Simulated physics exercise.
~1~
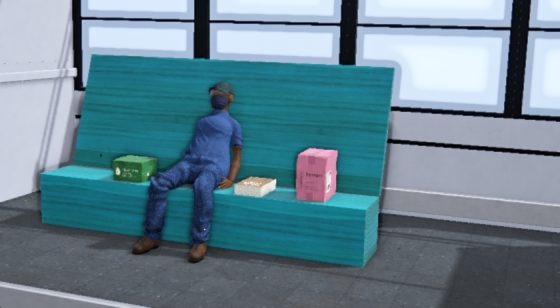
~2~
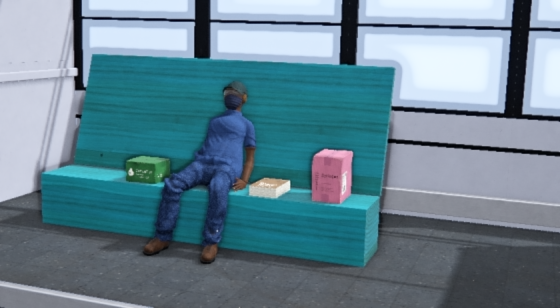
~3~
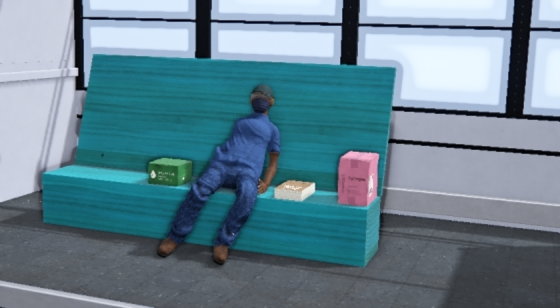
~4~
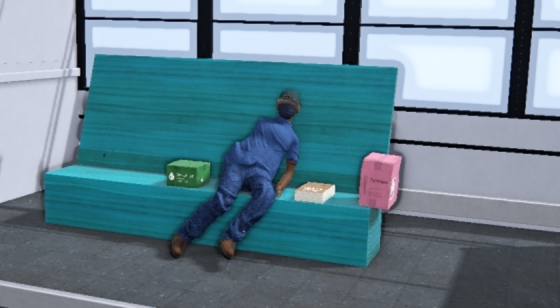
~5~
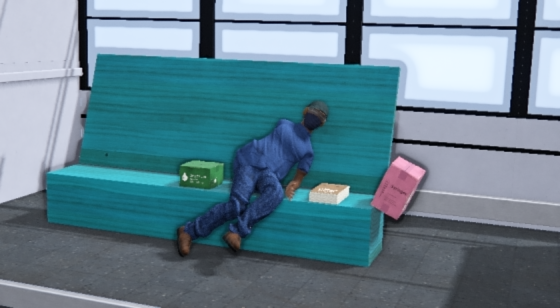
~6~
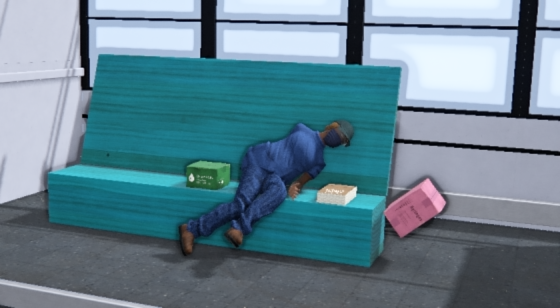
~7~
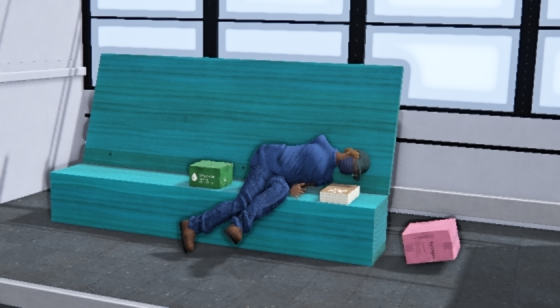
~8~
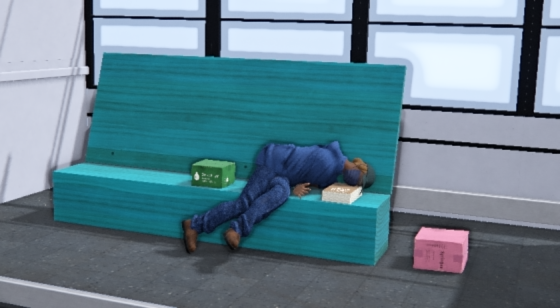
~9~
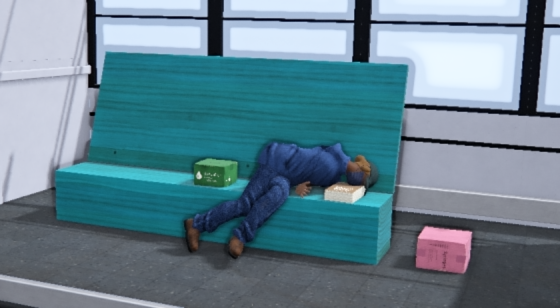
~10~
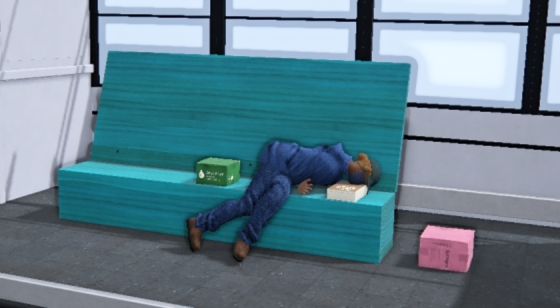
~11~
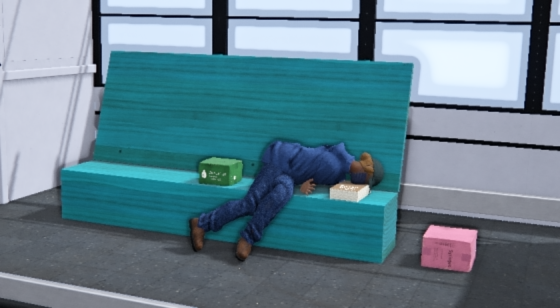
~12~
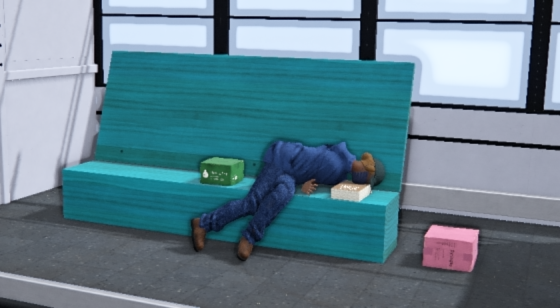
Teal bench in a metro car, a seated passenger slumping right onto it as boxes slide and the pink one tumbles to the floor.
